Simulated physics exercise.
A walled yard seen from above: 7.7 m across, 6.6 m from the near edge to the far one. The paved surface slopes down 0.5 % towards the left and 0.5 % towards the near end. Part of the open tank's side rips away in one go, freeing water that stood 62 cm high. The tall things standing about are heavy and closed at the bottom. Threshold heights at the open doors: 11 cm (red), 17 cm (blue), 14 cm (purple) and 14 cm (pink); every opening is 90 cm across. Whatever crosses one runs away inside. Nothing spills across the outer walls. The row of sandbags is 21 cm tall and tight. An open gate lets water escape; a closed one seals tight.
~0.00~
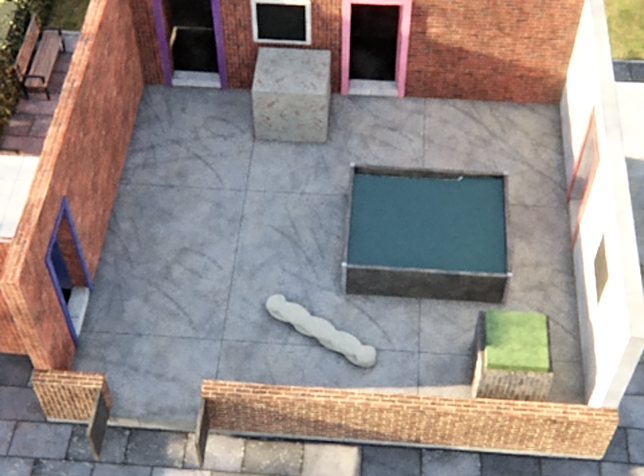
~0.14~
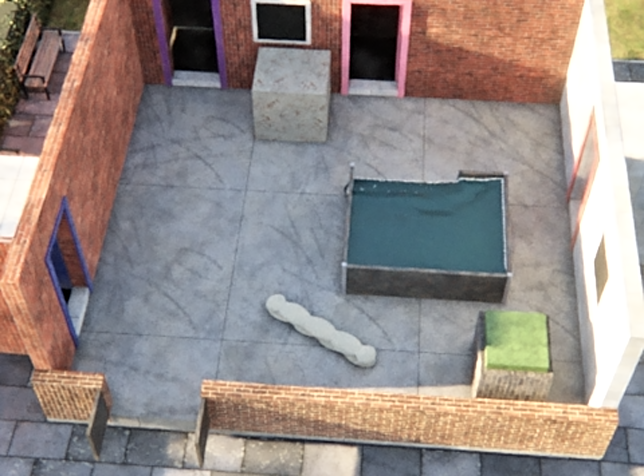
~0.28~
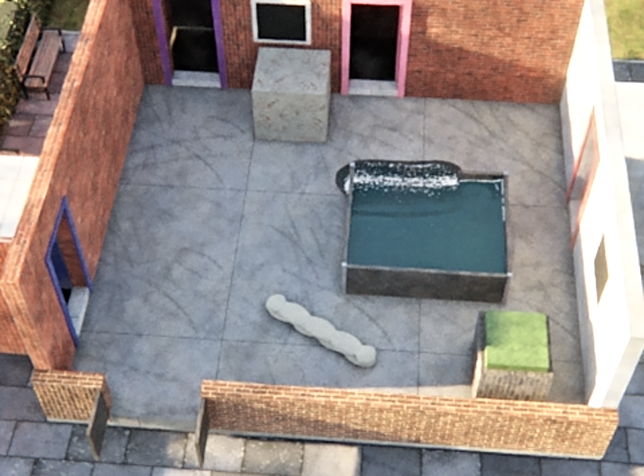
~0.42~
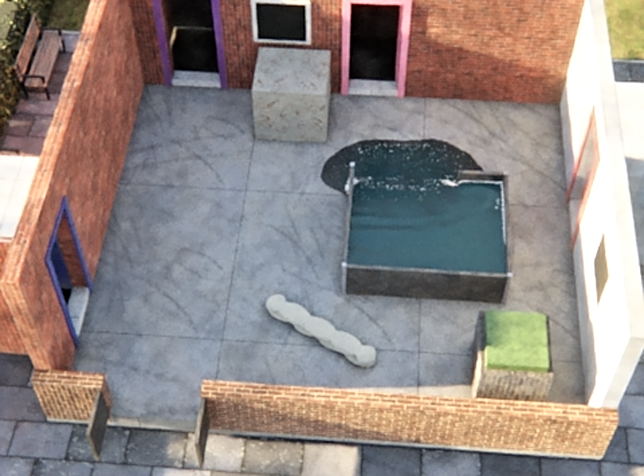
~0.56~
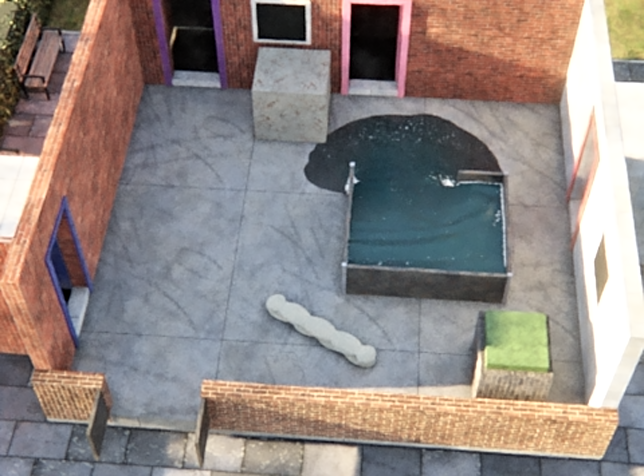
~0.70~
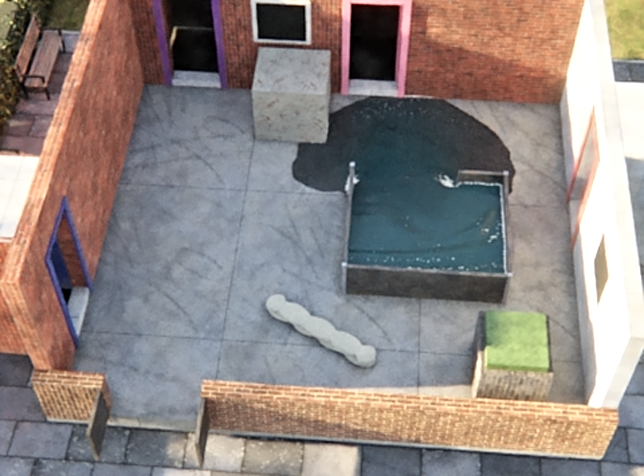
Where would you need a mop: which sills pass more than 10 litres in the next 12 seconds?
Within that time: At the red door it keeps below the limit; at the blue door it does not reach the limit; at the purple door it does not reach the limit; at the pink door it passes the limit.
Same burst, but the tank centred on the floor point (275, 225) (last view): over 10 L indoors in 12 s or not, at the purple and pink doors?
Then: Purple over, pink not over.
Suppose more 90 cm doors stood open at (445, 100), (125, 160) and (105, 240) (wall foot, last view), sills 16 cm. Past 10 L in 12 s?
In turn: Over, not over, under.
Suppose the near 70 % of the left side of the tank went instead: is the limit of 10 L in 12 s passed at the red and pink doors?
Against that limit: Red not over, pink below.
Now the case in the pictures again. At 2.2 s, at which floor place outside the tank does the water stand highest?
Around (338, 97).
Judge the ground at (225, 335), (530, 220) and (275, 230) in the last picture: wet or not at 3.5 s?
In turn: Not reached, under water, still dry.
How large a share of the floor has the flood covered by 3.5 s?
Some 40 per cent of it.
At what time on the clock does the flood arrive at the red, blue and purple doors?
Red 3.0 s, blue 5.0 s, purple 2.0 s.
After 1.4 s water covers 20 % of the floor and is deepest (38 cm) near (407, 101); red door not reached, blue door not reached, purple door not reached, pink door 37 cm at the sill, 48 L in.
After 2.2 s water covers 25 % of the floor and is deepest (40 cm) near (338, 97); red door not reached, blue door not reached, purple door 3 cm at the sill, 0 L in, pink door 40 cm at the sill, 174 L in.
After 3.5 s water covers 40 % of the floor and is deepest (27 cm) near (556, 108); red door 5 cm at the sill, 0 L in, blue door not reached, purple door 2 cm at the sill, 0 L in, pink door 25 cm at the sill, 312 L in.
After 7.0 s water covers 75 % of the floor and is deepest (22 cm) near (582, 419); red door 8 cm at the sill, 0 L in, blue door 4 cm at the sill, 0 L in, purple door 3 cm at the sill, 0 L in, pink door 11 cm at the sill, 344 L in.
After 12.0 s water covers 95 % of the floor and is deepest (11 cm) near (64, 396); red door 4 cm at the sill, 0 L in, blue door 8 cm at the sill, 0 L in, purple door 3 cm at the sill, 0 L in, pink door 6 cm at the sill, 345 L in.
